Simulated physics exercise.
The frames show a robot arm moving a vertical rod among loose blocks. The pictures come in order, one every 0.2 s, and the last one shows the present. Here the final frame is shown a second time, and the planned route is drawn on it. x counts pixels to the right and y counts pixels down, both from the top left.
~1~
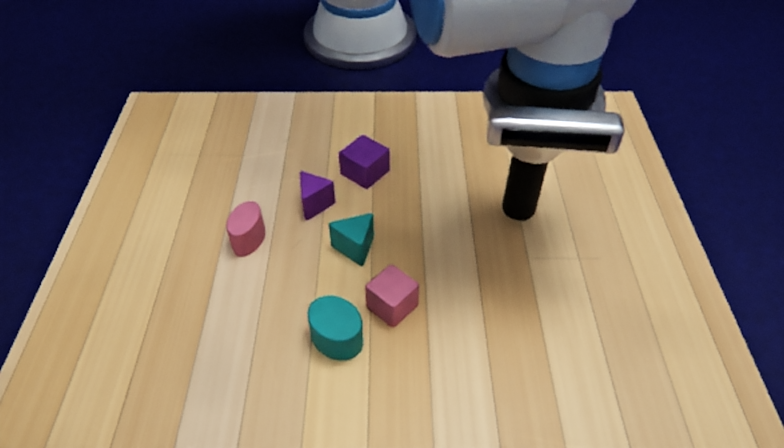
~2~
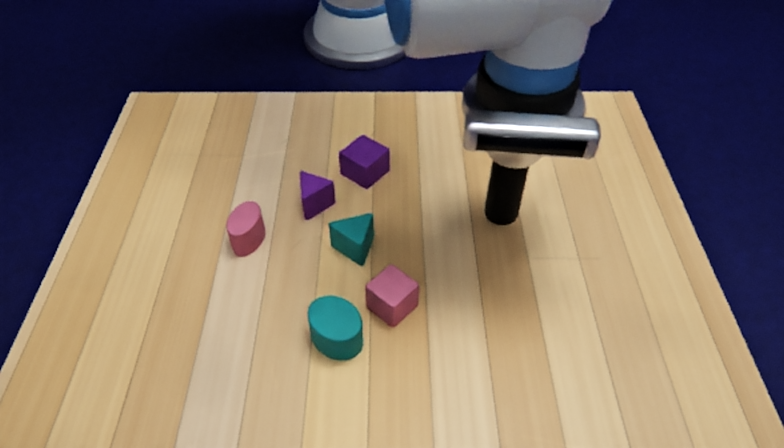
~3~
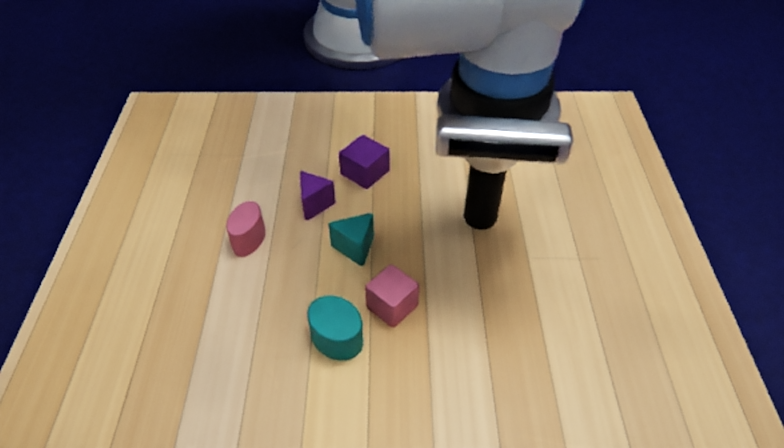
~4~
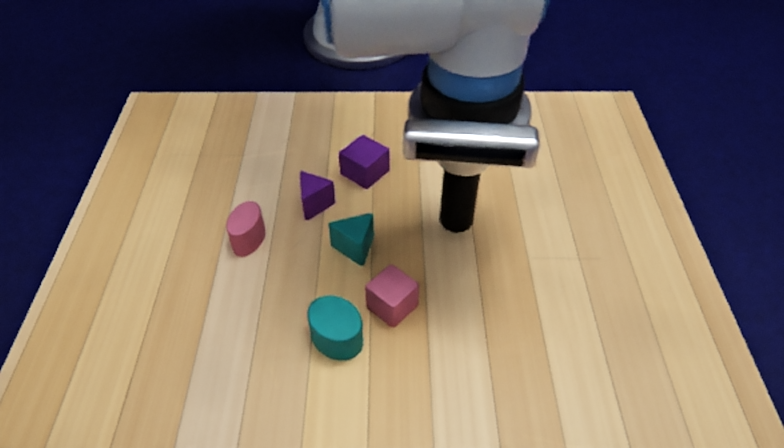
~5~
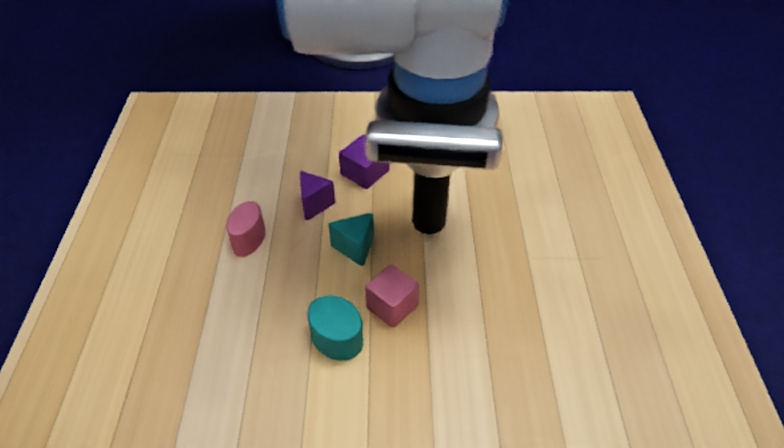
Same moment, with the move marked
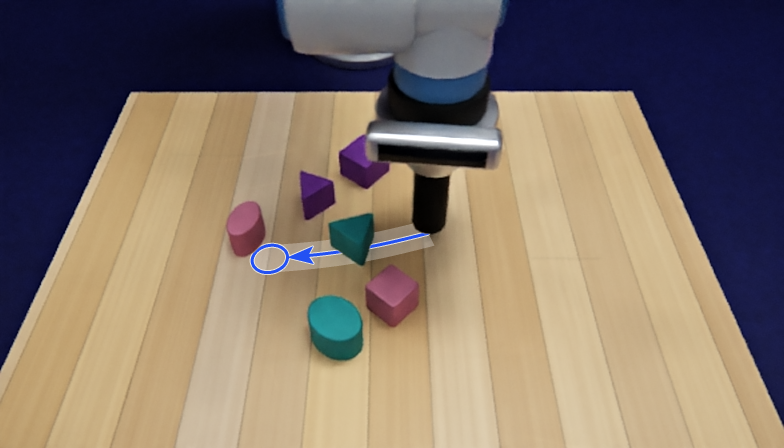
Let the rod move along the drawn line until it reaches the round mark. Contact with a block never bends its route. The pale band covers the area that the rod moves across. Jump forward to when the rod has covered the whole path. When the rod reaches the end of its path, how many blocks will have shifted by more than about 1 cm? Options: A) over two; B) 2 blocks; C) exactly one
Option C.
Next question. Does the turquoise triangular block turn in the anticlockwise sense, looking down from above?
In short: Yes.
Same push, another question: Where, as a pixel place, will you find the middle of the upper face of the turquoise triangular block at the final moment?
At the end it should sit near (233, 251).
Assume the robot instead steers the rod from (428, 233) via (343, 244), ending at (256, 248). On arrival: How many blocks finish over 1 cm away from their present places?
Answer: 2.
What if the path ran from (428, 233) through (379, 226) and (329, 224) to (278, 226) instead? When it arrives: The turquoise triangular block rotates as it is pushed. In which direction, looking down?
Anticlockwise, looking down.
Drawn move, from (428, 233) through (351, 250) to (270, 259).
On the path given first. One third of the way, rod (375, 236); turquoise triangular block (342, 229), turned 15° anticlockwise.
Two thirds of the way, rod (322, 244); turquoise triangular block (288, 241), turned 35° anticlockwise.
At the end, rod (268, 249); pink oval (239, 216), turned 15° clockwise; purple triangular block still; turquoise triangular block (233, 251), turned 35° anticlockwise.
